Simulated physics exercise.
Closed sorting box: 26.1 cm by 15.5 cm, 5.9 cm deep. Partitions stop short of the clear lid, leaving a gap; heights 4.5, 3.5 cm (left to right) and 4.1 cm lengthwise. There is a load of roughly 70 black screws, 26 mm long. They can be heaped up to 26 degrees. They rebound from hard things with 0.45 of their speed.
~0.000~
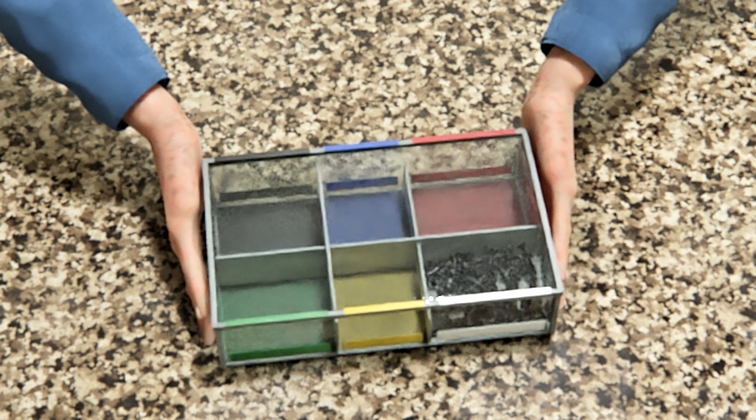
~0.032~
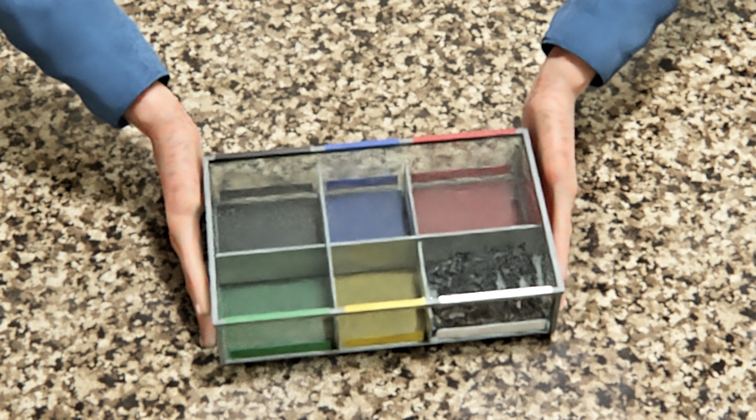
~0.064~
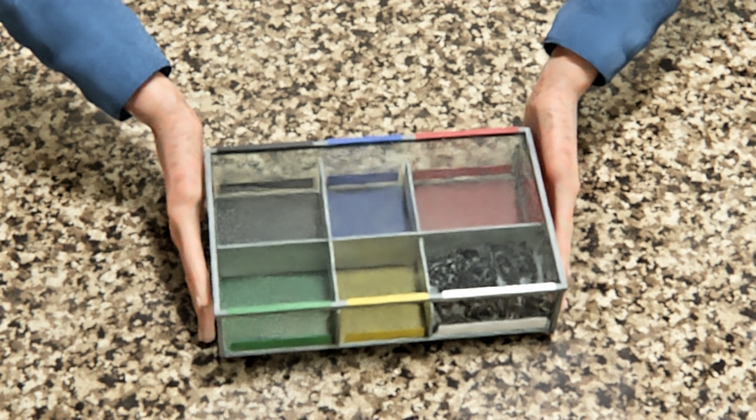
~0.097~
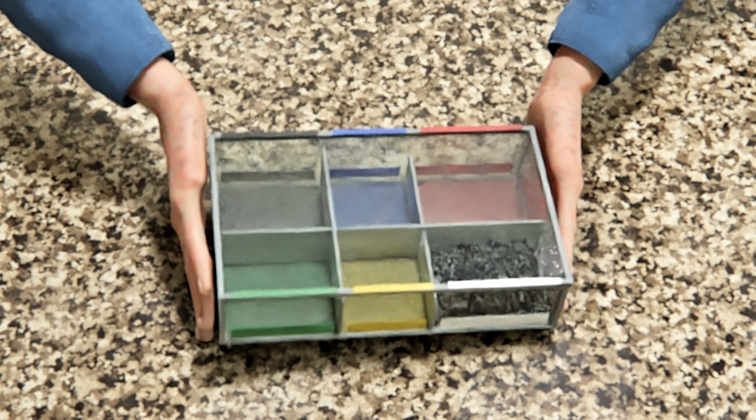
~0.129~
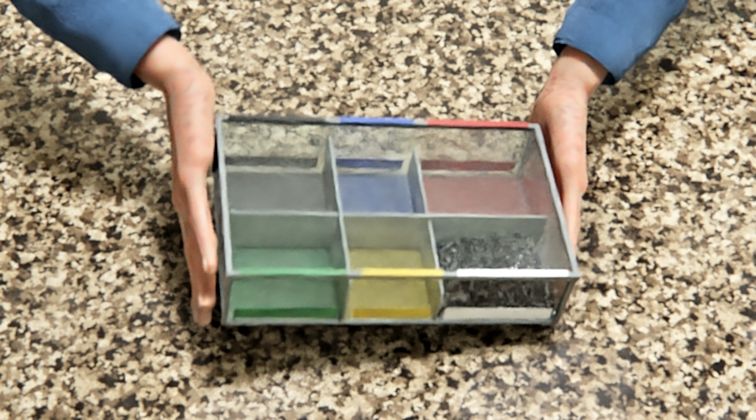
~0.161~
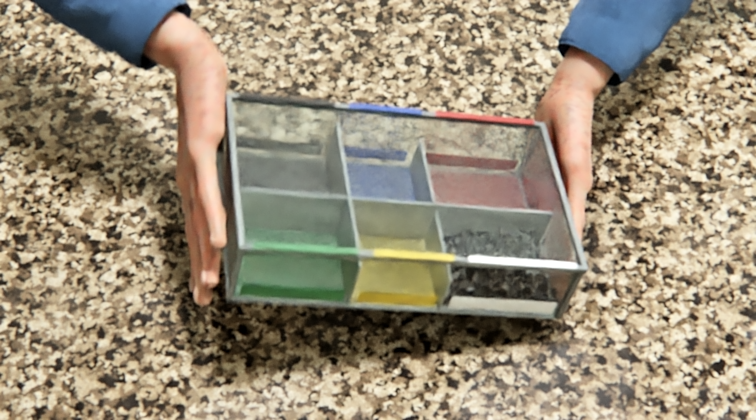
Two hands in blue sleeves hold a clear-lidded sorting box by its left and right ends over a speckled brown and cream stone surface, seen from above. Its six compartments are marked black, blue and red along the back and green, yellow and white along the front, with dark screws heaped in the white one. The hands tilt the box slowly, then faster, raising its front edge and turning it slightly clockwise, while the screws stay in their compartment.
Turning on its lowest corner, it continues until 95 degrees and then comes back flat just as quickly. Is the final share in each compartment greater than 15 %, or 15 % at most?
Red: Misses the mark, blue: Misses the mark, green: Misses the mark, yellow: Misses the mark, white: Passes the mark, black: Misses the mark.
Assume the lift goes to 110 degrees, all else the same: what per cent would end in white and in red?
White: 90; red: 10 (per cent).
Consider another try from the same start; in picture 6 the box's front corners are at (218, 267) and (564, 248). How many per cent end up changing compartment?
Around 30 per cent, it would seem.
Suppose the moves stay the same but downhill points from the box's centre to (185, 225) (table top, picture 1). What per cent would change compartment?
That comes to around 80 per cent.
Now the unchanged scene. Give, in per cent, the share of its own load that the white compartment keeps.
90 %.
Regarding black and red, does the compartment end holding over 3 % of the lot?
So black is a miss and red is a pass.
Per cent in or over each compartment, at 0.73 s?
In per cent: Red 0; blue 0; green 0; yellow 0; white 100; black 0.
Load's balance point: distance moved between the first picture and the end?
I'd say close to 2.5 cm in total.
After 0.73 s, tilt 95 degrees; white 100 %.
Then, at 1.10 s, tilt 41 degrees; red 10 %, white 90 %.
After 1.57 s, tilt 0 degrees; red 10 %, white 90 %.
By 1.9 s all is still; red 10 %, blue 0 %, green 0 %, yellow 0 %, white 90 %, black 0 %.
